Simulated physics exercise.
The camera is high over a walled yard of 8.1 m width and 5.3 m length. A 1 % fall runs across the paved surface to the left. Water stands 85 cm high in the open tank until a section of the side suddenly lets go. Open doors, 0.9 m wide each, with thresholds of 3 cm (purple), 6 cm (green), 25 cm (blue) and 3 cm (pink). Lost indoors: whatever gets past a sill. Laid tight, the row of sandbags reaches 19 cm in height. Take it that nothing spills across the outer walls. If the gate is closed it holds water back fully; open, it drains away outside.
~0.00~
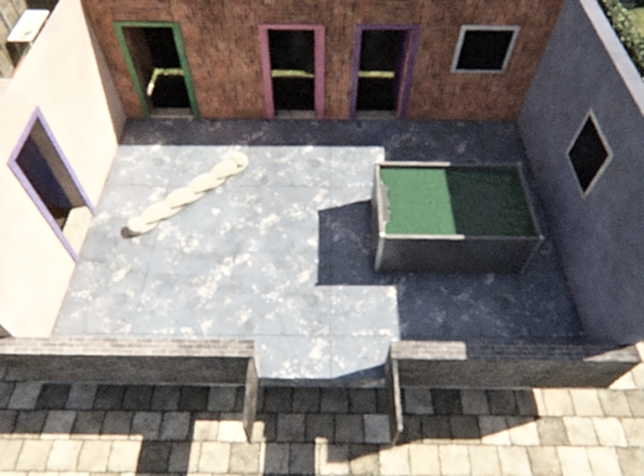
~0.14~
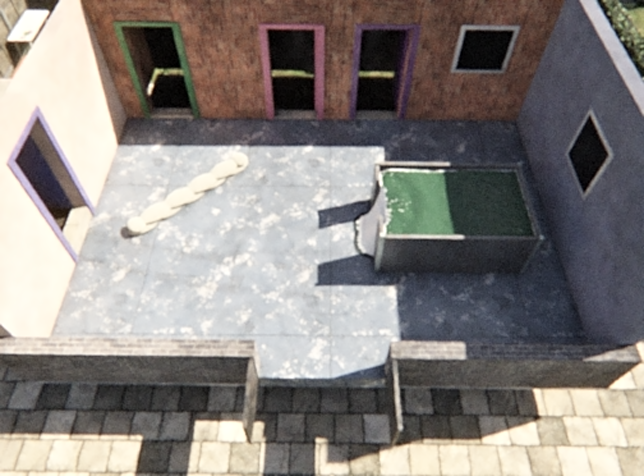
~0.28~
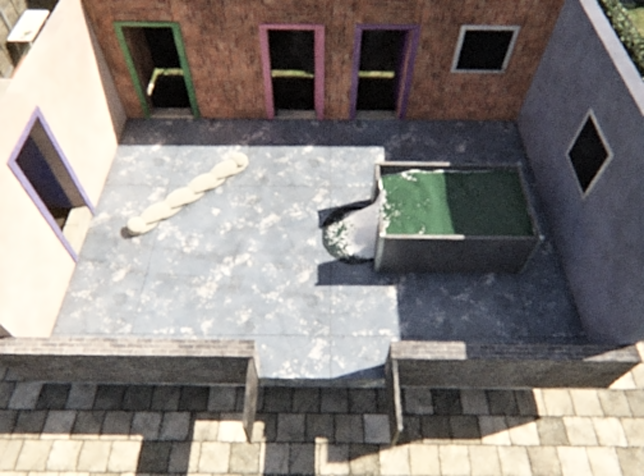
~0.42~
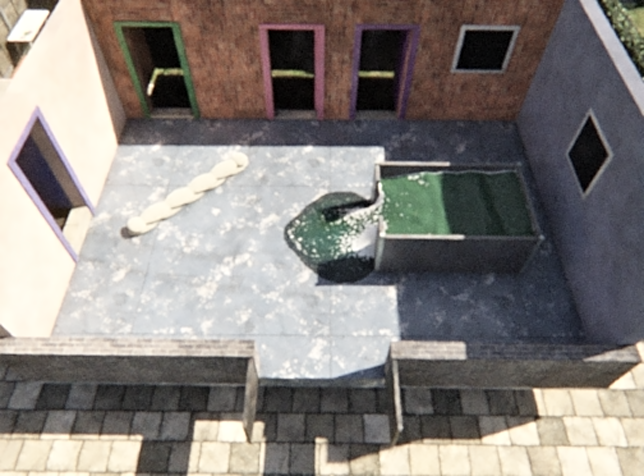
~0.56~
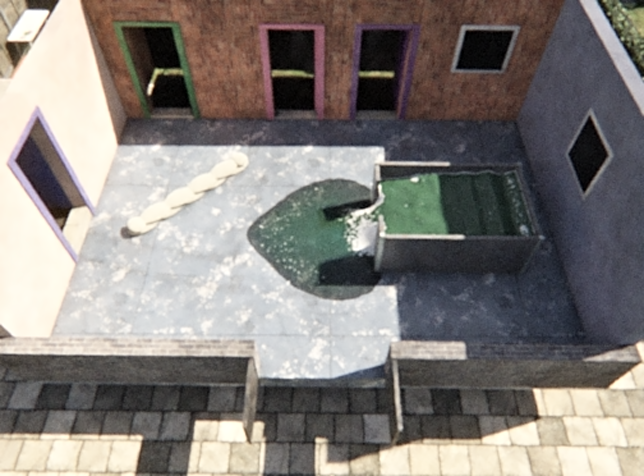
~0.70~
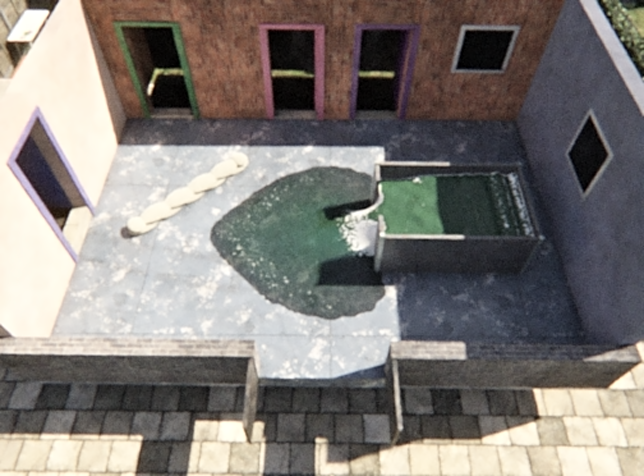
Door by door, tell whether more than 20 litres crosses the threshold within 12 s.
At the end, purple door: Within the limit. Green door: Past the limit. Blue door: Within the limit. Pink door: Past the limit.
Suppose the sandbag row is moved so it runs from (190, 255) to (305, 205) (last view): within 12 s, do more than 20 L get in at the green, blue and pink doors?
At the green door the limit is exceeded, at the blue door it is not reached, and at the pink door it is exceeded.
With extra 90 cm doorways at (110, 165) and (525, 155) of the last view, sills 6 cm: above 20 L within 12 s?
Result in order - more than that, then not enough.
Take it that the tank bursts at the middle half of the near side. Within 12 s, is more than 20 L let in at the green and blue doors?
Short answer, against that limit: Green overshoots, blue is fine.
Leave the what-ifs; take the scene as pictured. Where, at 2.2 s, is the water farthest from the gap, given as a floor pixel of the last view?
Roughly at pixel (42, 359).
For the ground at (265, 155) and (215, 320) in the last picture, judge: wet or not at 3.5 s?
Soaked, soaked.
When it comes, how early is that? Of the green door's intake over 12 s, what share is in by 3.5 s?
About 0%.
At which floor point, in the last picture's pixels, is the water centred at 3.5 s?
(288, 245).
After 1.4 s water covers 35 % of the floor and is deepest (46 cm) near (369, 233); purple door not reached, green door not reached, blue door not reached, pink door not reached.
After 2.2 s water covers 50 % of the floor and is deepest (46 cm) near (42, 359); purple door not reached, green door 3 cm at the sill, 0 L in, blue door 9 cm at the sill, 0 L in, pink door 2 cm at the sill, 1 L in.
After 3.5 s water covers 50 % of the floor and is deepest (30 cm) near (42, 359); purple door not reached, green door 4 cm at the sill, 0 L in, blue door 13 cm at the sill, 0 L in, pink door 5 cm at the sill, 6 L in.
After 7.0 s water covers 70 % of the floor and is deepest (18 cm) near (75, 266); purple door 2 cm at the sill, 0 L in, green door 10 cm at the sill, 36 L in, blue door 12 cm at the sill, 0 L in, pink door 8 cm at the sill, 16 L in.
After 12.0 s water covers 95 % of the floor and is deepest (14 cm) near (42, 359); purple door 4 cm at the sill, 7 L in, green door 9 cm at the sill, 70 L in, blue door 10 cm at the sill, 0 L in, pink door 7 cm at the sill, 103 L in.
